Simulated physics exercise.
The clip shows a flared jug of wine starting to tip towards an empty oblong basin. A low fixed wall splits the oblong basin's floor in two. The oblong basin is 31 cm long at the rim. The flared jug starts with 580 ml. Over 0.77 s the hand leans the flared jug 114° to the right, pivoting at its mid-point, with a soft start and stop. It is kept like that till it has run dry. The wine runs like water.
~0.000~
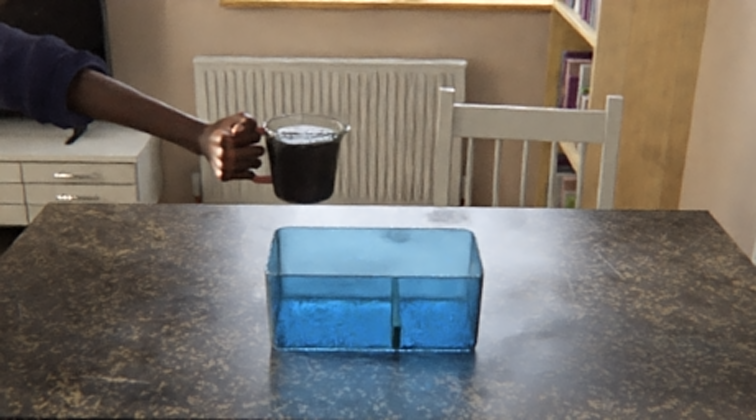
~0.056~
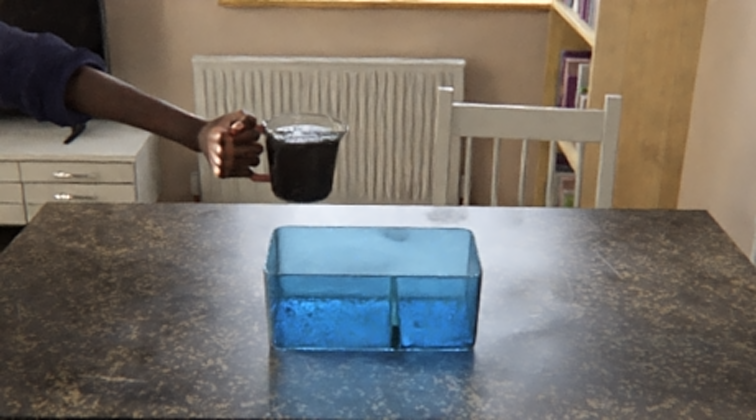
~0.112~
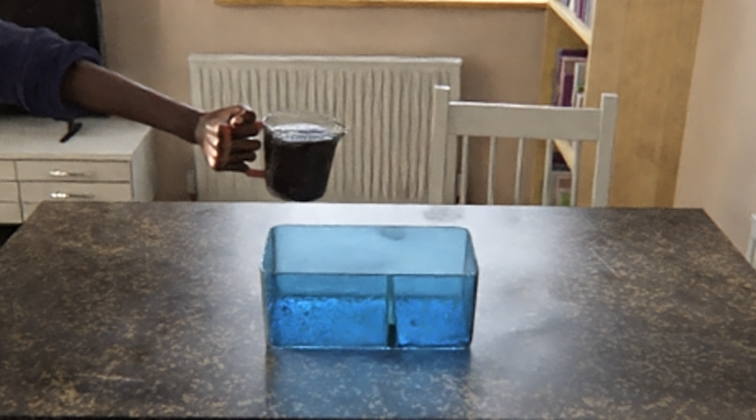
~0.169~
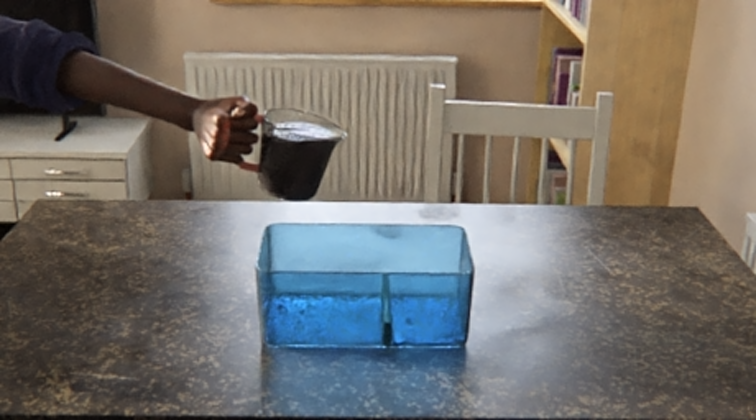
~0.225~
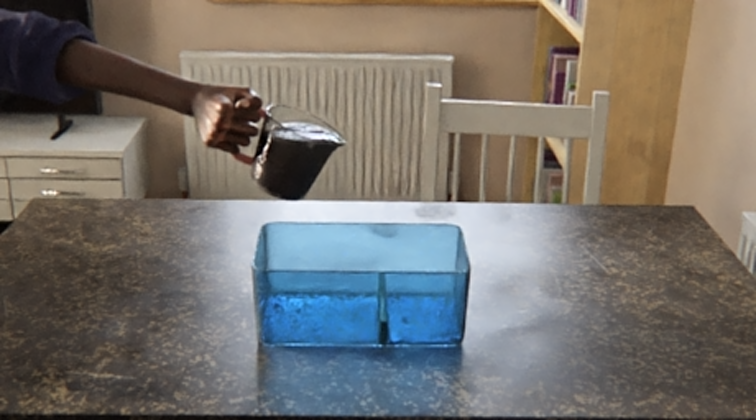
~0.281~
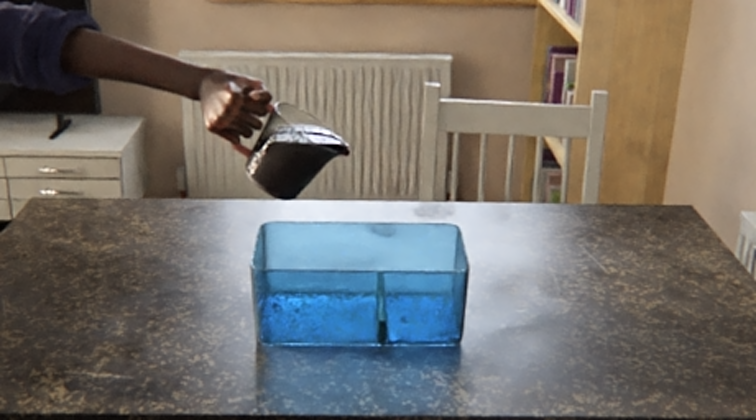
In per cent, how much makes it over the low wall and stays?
The far part has some 35 per cent.
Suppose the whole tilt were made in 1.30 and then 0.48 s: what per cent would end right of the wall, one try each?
First 55, then 25 per cent.
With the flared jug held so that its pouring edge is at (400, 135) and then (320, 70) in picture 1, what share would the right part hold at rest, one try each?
In turn about 75 and 15 per cent.
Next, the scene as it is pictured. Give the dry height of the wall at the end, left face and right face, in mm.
Left about 24 mm, right about 26 mm.
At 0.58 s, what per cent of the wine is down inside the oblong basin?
Some 28 per cent.
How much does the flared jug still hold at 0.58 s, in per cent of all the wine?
About 42 per cent.
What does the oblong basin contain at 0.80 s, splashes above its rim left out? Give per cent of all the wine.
Some 90 per cent.
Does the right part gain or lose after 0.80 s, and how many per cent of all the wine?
It goes up by about 2.
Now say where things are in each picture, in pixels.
The first picture shows tilt 0°; pouring edge (349, 128); surface from (268, 134) to (340, 136); the oblong basin's rim runs from (270, 251) to (479, 253); the wall's top is at (396, 301).
The second picture shows tilt 1°; pouring edge (349, 128); surface from (267, 134) to (339, 135).
The third picture shows tilt 6°; pouring edge (348, 130); surface from (266, 131) to (338, 136).
The fourth picture shows tilt 13°; pouring edge (347, 135); surface from (264, 131) to (338, 136).
The fifth picture shows tilt 22°; pouring edge (346, 142); surface from (263, 132) to (341, 137).
The sixth picture shows tilt 34°; pouring edge (346, 152); surface from (261, 138) to (340, 143); 2 per cent is over the edge.
By 0.58 s the tilt is 97° and 42 per cent is still to pour, 9 is left of the wall and 20 right of it.
By 0.80 s the tilt is 114° and 3 per cent is still to pour, 57 is left of the wall and 33 right of it.
By 1.02 s the tilt is 114° and 0 per cent is still to pour, 64 is left of the wall and 35 right of it.
By 1.27 s the tilt is 114° and 0 per cent is still to pour, 64 is left of the wall and 35 right of it.
At rest 64 per cent lies left of the wall, 35 right of it and 1 outside.
